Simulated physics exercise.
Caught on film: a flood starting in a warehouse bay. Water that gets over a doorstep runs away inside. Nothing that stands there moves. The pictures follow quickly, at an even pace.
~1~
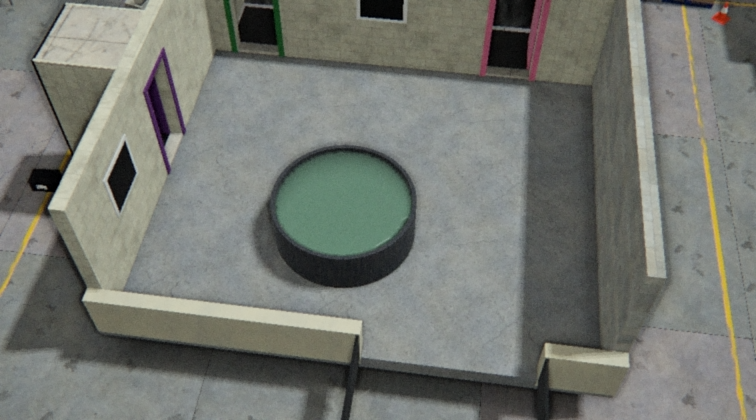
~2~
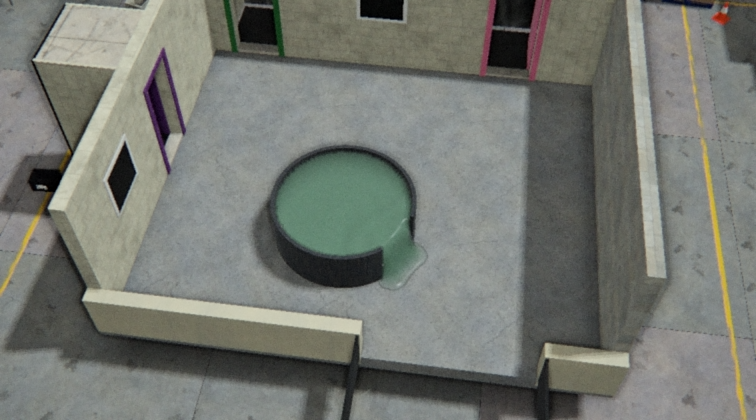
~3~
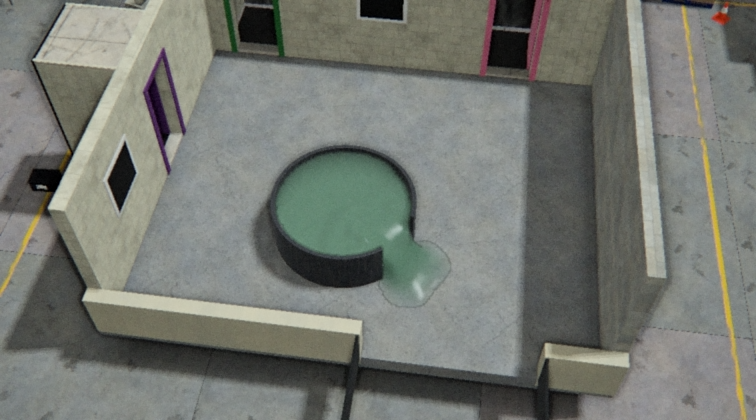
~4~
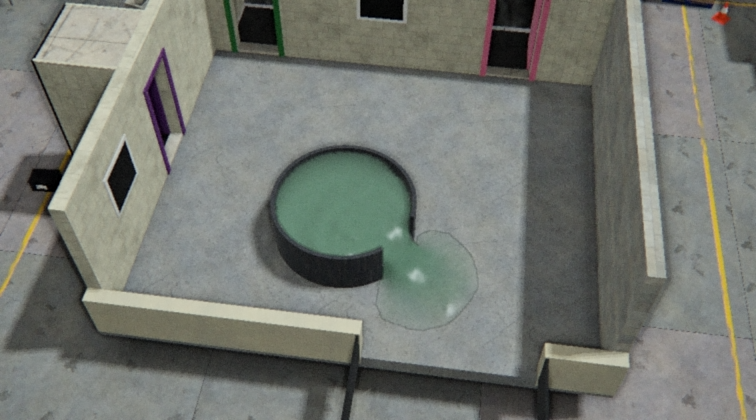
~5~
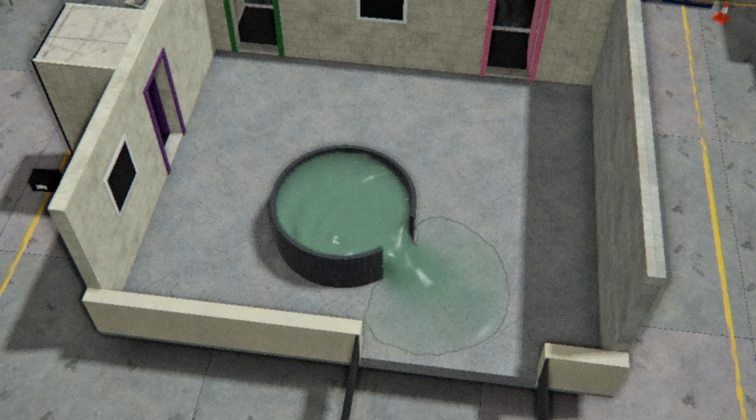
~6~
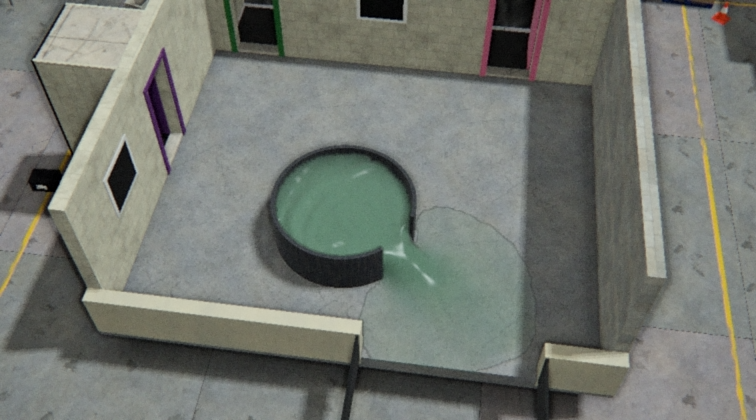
The video shows a round, dark-walled pool of green water in a walled warehouse bay, first still, then pouring through a gap at its lower right and spreading across the grey floor in a steadily widening sheet.
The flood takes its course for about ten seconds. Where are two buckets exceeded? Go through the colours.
The purple door admits no more than that; the pink door lets in a lot; the green door admits no more than that.
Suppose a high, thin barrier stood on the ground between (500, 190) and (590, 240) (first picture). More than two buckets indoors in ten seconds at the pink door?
The pink door is under.
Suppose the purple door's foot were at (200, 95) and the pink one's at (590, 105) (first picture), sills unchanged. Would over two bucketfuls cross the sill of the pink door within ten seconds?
In short: Pink door lets more in.
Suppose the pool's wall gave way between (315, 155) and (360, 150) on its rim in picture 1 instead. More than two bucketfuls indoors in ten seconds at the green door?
Green door floods.
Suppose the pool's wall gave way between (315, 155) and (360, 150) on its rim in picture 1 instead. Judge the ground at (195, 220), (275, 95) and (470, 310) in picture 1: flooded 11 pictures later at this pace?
In that order: Not flooded, wet, free of water.
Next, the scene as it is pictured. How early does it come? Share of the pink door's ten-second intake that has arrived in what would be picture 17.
I make it 0 per cent.
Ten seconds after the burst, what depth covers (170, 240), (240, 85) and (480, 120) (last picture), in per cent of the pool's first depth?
Roughly 0, 2 and 8 per cent, in turn.
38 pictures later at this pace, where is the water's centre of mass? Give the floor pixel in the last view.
Near (445, 226).
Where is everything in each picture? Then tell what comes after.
Still water in the round pool at (344, 202), in the first picture.
The front is at (390, 287), out from the gap at (398, 253), in the second picture.
Water pours out at (398, 254) and has run to (417, 302), in the third picture.
The front is at (452, 316), out from the gap at (398, 255), in the fourth picture.
The front is at (496, 324), out from the gap at (398, 255), in the fifth picture.
Water pours out at (398, 254) and has run to a hidden place, in the sixth picture.
A moment on, water covers 20 % of the floor; the purple door not reached, the pink door not reached, the green door not reached.
Next, water covers 20 % of the floor; the purple door not reached, the pink door not reached, the green door not reached.
Then, water covers 25 % of the floor; the purple door not reached, the pink door not reached, the green door not reached.
Later, water covers 45 % of the floor; the purple door not reached, the pink door under two buckets in, the green door not reached.
In the end, water covers 65 % of the floor; the purple door not reached, the pink door over two buckets in, the green door wet at the sill, nothing in.
